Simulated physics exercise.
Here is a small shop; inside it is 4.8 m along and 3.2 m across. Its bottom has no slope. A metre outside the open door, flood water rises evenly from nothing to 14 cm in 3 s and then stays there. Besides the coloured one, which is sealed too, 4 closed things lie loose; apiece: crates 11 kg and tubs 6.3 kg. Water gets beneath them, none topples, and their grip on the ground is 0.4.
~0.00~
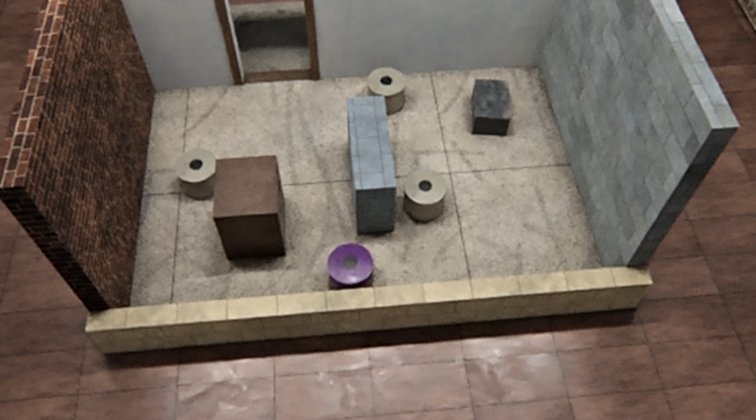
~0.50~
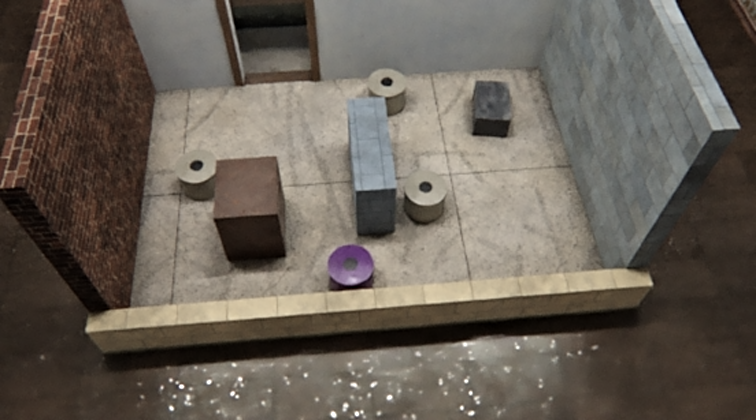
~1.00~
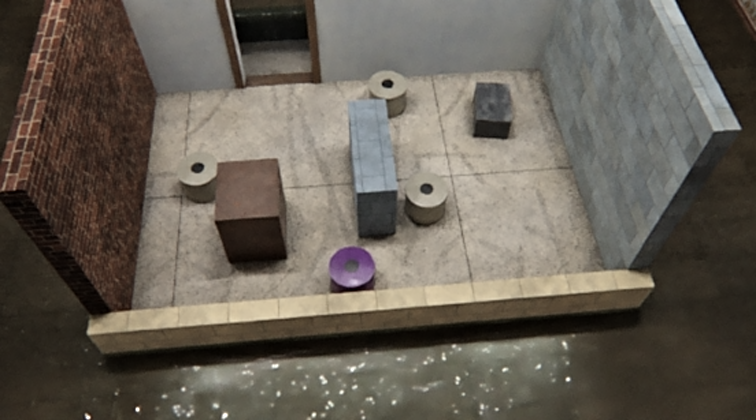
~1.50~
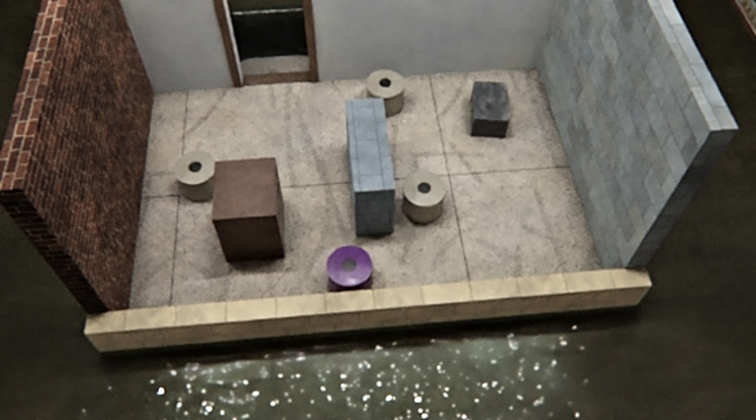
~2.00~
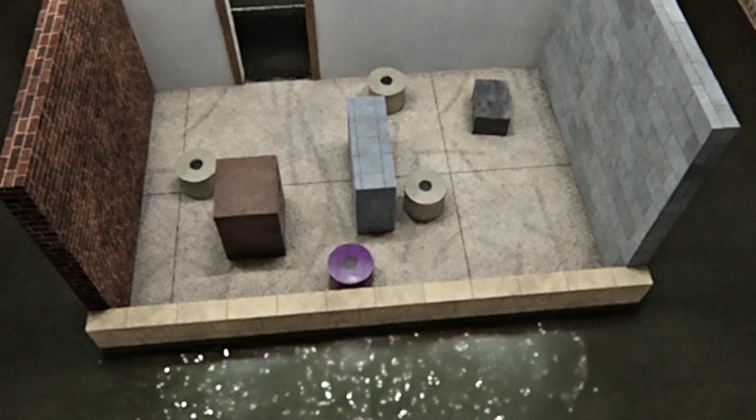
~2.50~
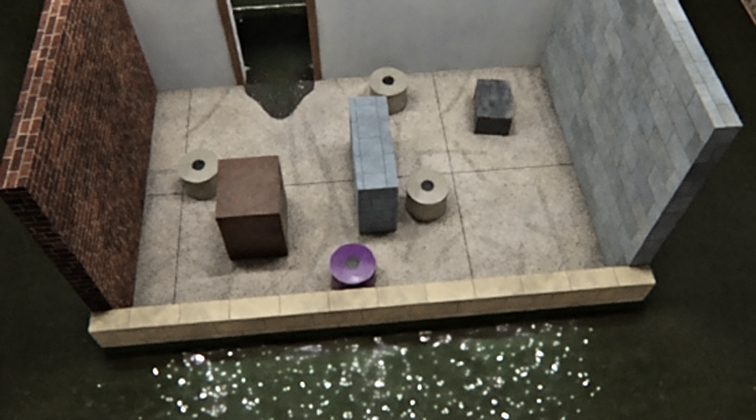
The clip shows a small open-topped shop with boxes, pale tubs and a purple tub inside as dark, glinting water covers the tiled ground outside, then spreads slightly through the back doorway onto the floor; the objects stay still.
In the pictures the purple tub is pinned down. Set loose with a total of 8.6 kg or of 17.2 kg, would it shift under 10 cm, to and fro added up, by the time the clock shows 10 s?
For it, only the higher weight holds it.
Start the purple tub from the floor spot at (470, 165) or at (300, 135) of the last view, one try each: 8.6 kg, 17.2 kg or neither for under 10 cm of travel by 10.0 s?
In turn: The smaller is enough; it takes the larger.
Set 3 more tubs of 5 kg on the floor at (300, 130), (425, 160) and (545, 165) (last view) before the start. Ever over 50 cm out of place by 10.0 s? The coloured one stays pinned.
In turn: More, short of it, short of it.
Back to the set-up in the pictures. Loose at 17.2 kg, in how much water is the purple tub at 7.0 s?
About 3 cm.
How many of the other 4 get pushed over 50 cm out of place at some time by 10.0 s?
That makes 1.
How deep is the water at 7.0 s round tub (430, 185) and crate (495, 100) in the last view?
Roughly 1 and 1 cm.
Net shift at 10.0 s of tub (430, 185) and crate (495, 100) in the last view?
In turn: 0 cm, 0 cm.
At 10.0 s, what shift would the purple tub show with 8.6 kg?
Roughly 40 cm.
After 3.5 s the purple tub would be 0 cm from its start with 8.6 kg and 0 cm from its start with 17.2 kg; 0 cm of water round it then.
After 4.5 s the purple tub would be 0 cm from its start with 8.6 kg and 0 cm from its start with 17.2 kg; 0 cm of water round it then.
After 7.0 s the purple tub would be 4 cm from its start with 8.6 kg and 0 cm from its start with 17.2 kg; 3 cm of water round it then.
After 10.0 s the purple tub would be 42 cm from its start with 8.6 kg and 0 cm from its start with 17.2 kg; 6 cm of water round it then.
